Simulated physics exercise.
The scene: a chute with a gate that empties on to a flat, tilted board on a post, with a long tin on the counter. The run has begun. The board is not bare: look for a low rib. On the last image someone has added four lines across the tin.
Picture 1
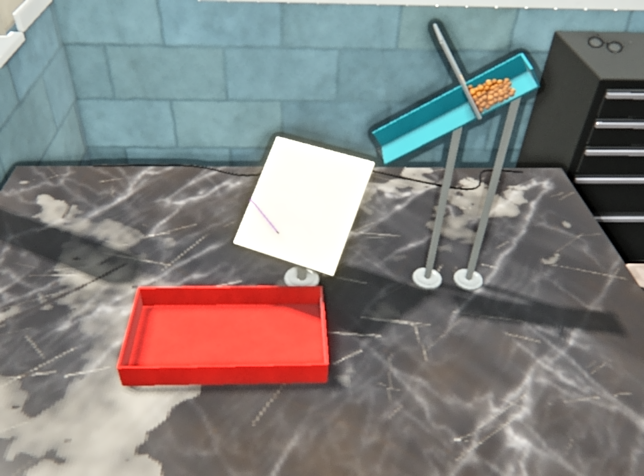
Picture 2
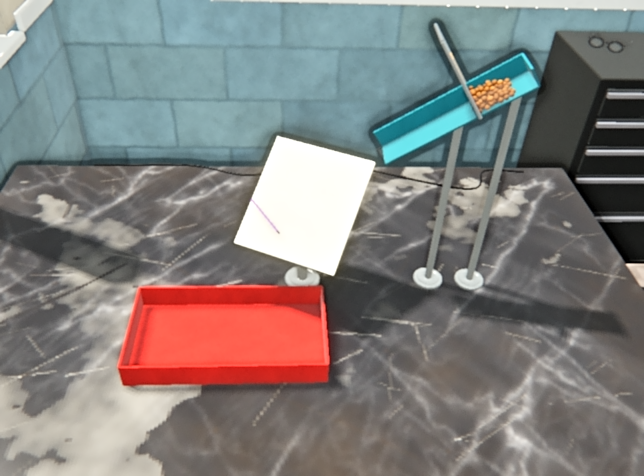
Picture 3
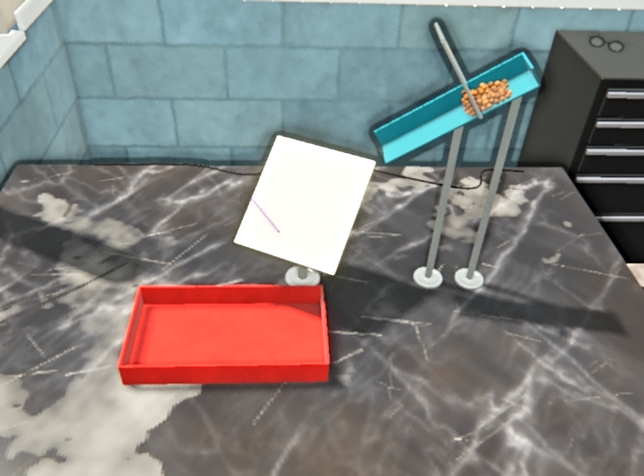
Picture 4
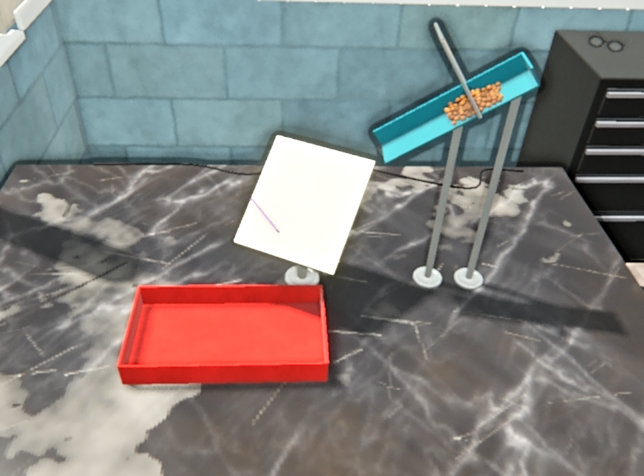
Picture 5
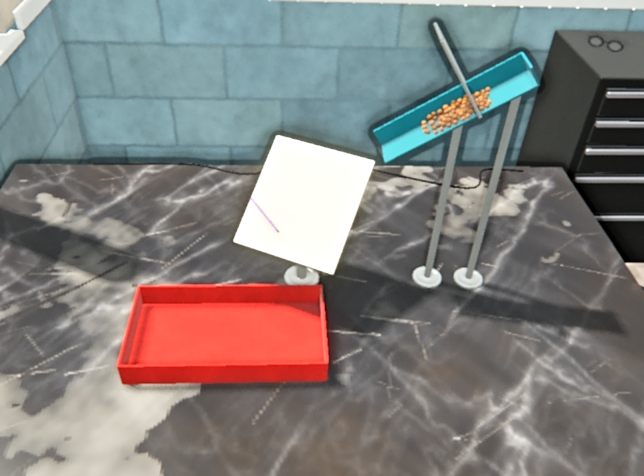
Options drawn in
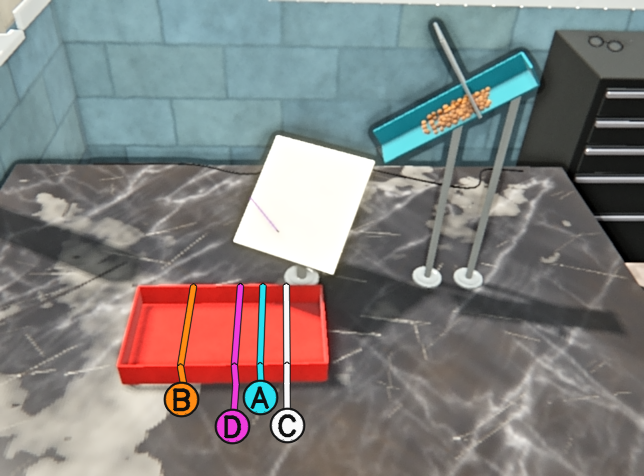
A red tray sat on a dark marbled counter beside a tilted white board, while a clump of small orange balls slid slowly down a raised blue chute, passing under a grey bar and spreading out.
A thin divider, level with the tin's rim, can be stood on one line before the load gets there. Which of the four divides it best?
The best line is A.
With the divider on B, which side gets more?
Right.
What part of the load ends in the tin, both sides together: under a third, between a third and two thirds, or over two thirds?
About that: Over two thirds.
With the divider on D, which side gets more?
The right side.
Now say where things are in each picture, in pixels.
The first frame shows load behind the gate (486, 95), cereal balls; lip of the chute (383, 156), sloping gently.
The second frame shows middle of the board (304, 203), tilted fairly steeply; middle of its low edge (282, 258); of its high edge (325, 149).
The third frame shows front corners of the tin (119, 367) and (328, 363), empty; front of the load (466, 109).
The fourth frame shows middle of the load (474, 103); its front (447, 110), roughly a quarter of the way to the lip; rib from (251, 198) to (277, 230).
The fifth frame shows middle of the load (462, 111); its front (426, 131), roughly half of the way to the lip.
On the marked copy, line A crosses the front rim at (260, 364); line B crosses the front rim at (180, 365); line C crosses the front rim at (287, 363); line D crosses the front rim at (234, 364).
With A, of what is caught, roughly a third on the left of the divider, roughly two thirds on the right.
With B, of what is caught, just a few on the left of the divider, almost all on the right.
With C, of what is caught, the larger part on the left of the divider, about a tenth on the right.
With D, of what is caught, about a tenth on the left of the divider, the larger part on the right.
